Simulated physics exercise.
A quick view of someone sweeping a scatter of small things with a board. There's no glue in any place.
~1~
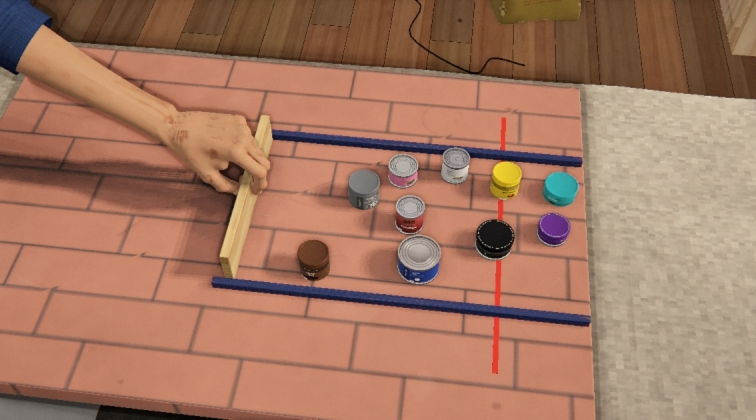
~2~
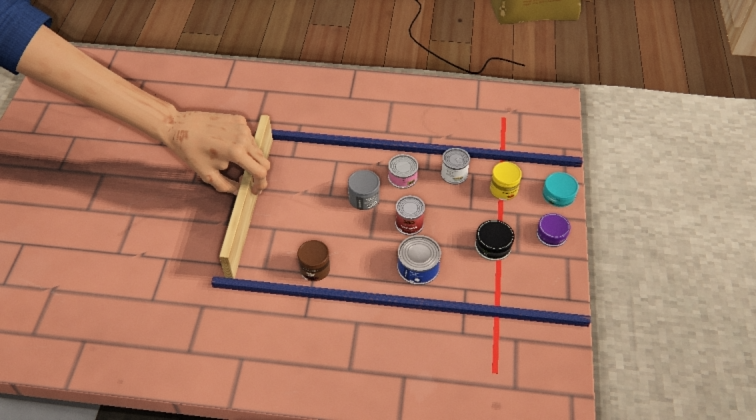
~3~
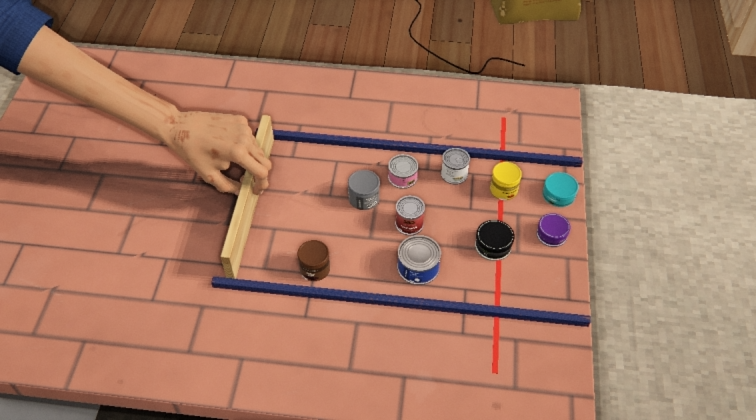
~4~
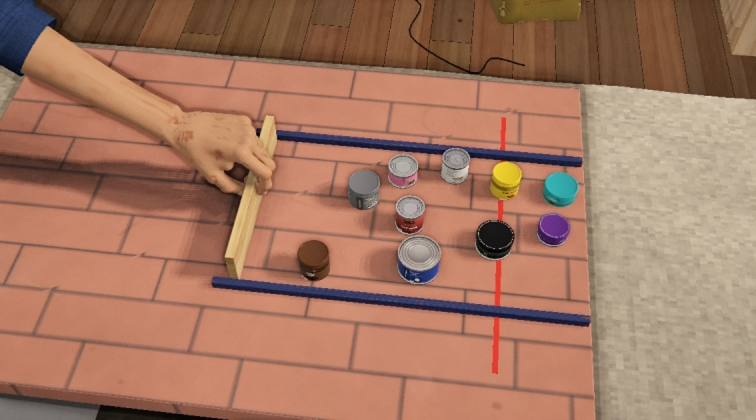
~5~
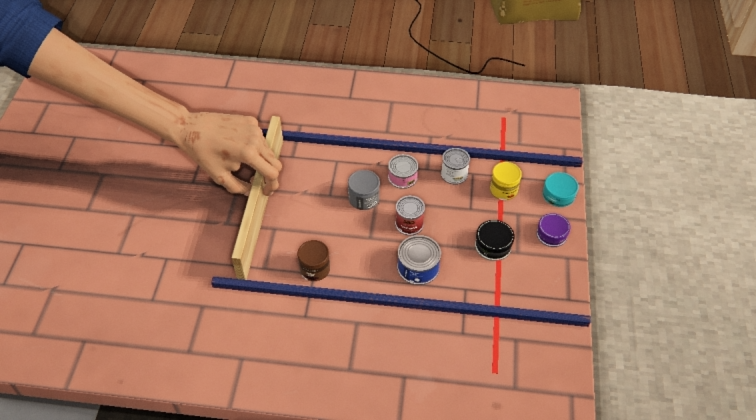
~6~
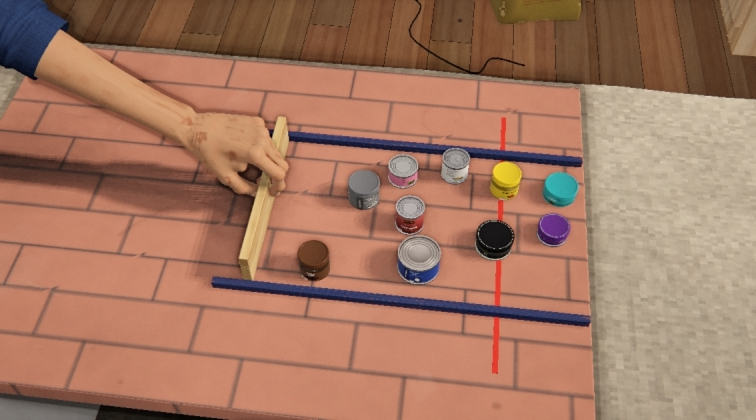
On a pink brick-patterned surface, a hand holds a wooden board upright at the left of a scatter of small colourful tubs between two blue rods. The board stays nearly still at first, then the hand slides it slightly right toward the brown tub, while the tubs all remain in place.
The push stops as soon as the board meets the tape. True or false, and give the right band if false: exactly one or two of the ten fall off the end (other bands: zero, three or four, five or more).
False, zero fall off.
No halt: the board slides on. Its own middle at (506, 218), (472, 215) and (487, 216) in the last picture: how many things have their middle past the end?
0; 0; 0.
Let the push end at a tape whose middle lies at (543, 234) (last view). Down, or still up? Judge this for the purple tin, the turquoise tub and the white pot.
In order, the purple tin goes off the edge, then the turquoise tub goes off the edge, then the white pot keeps its spot.
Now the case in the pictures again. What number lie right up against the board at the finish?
Well, it touches 5.
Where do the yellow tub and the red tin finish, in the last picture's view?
Final centres, in order: Near (545, 192), near (515, 229).
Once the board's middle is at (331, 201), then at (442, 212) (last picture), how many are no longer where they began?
It comes to 1 for the first spot, 6 for the other.
A little later, none off yet; turquoise tub at rest near (560, 190); purple tin at rest near (553, 230); yellow tub at rest near (505, 181).
When it is over, the number that fall off is zero.
